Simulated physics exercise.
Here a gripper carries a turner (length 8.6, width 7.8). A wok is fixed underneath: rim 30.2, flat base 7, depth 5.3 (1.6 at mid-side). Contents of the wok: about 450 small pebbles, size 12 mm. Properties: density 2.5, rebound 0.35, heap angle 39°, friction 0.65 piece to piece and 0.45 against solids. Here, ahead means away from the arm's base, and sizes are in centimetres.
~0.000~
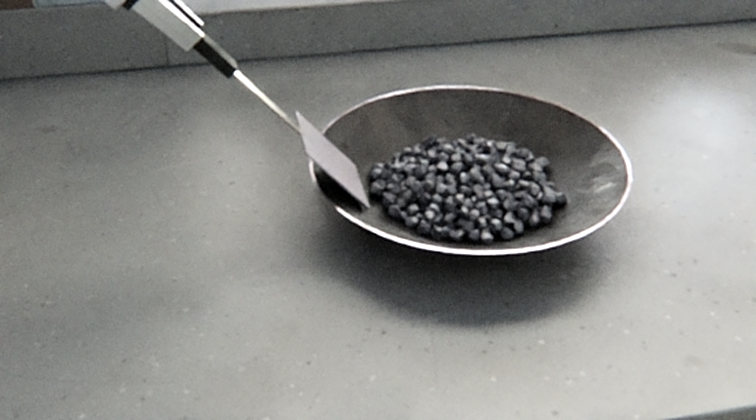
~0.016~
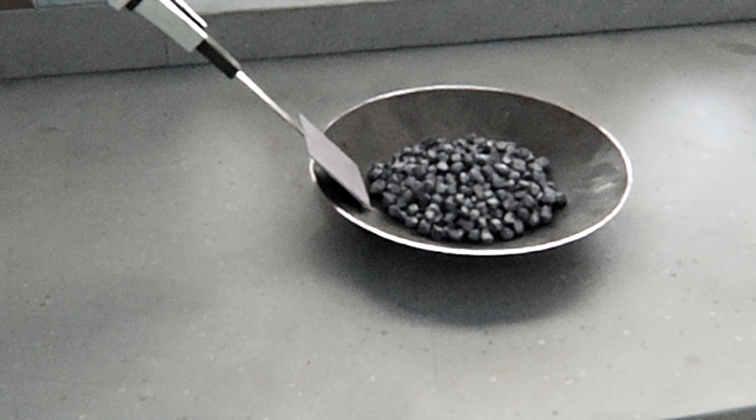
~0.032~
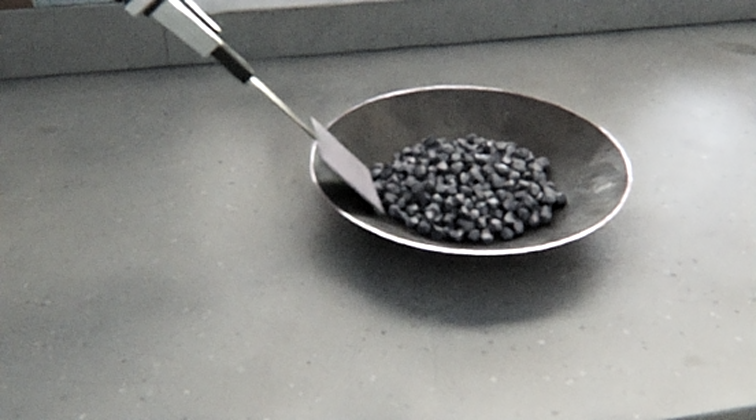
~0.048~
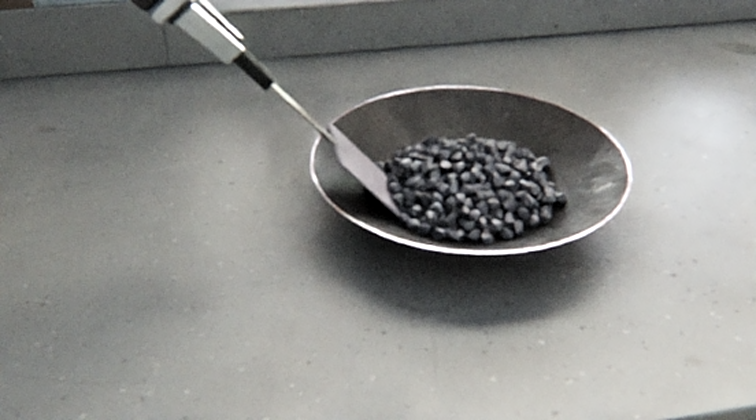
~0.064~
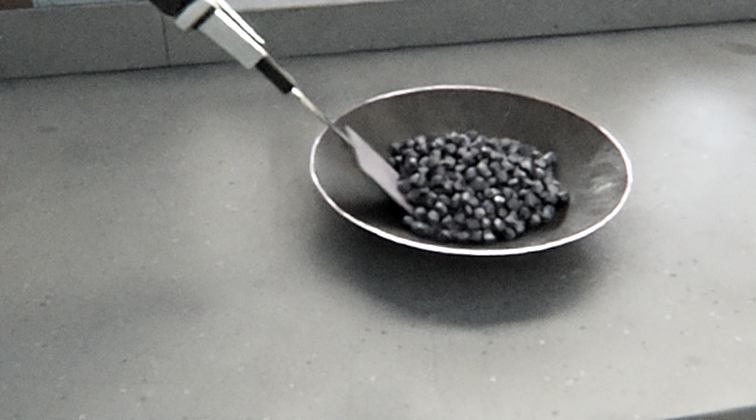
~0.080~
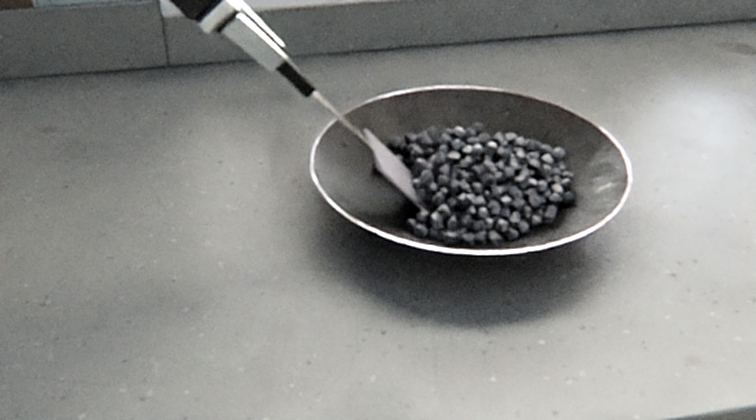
A turner held by a gripper moved down and to the right inside a wok on a gray counter, pushing into the heap of dark pebbles and nudging them slightly to the right.
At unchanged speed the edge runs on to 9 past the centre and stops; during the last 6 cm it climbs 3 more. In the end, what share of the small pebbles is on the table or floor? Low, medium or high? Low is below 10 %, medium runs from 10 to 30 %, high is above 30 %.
The share is high, above 30 %.
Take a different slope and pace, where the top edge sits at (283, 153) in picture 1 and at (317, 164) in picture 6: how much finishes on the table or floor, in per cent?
Near 20 in a hundred.
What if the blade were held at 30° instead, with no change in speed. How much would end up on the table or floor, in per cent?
About 40 per cent.
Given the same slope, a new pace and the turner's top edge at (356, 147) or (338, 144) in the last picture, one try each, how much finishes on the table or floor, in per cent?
About 30 and 20 per cent.
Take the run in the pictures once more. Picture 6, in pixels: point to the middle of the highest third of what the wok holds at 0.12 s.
I'd put it close to (502, 162) in the last picture.
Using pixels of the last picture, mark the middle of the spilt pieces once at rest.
Near (726, 168) in the last picture.
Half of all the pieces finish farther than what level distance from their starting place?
10 cm.
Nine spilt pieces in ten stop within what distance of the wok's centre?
Roughly 45 cm.
By 0.12 s, sloping 50°, highest piece 7 above the table; 450 in the wok.
By 0.16 s, sloping 50°, highest piece 7 above the table; 450 in the wok.
By 0.38 s, sloping 50°, highest piece 9 above the table; 269 in the wok, 128 on the table or floor, 53 on the blade or in flight.
By 1.43 s, sloping 50°, highest piece 6 above the table; 269 in the wok, 181 on the table or floor.
Final count, 269 in the wok, 181 on the table or floor. That is 40 % on the table or floor.
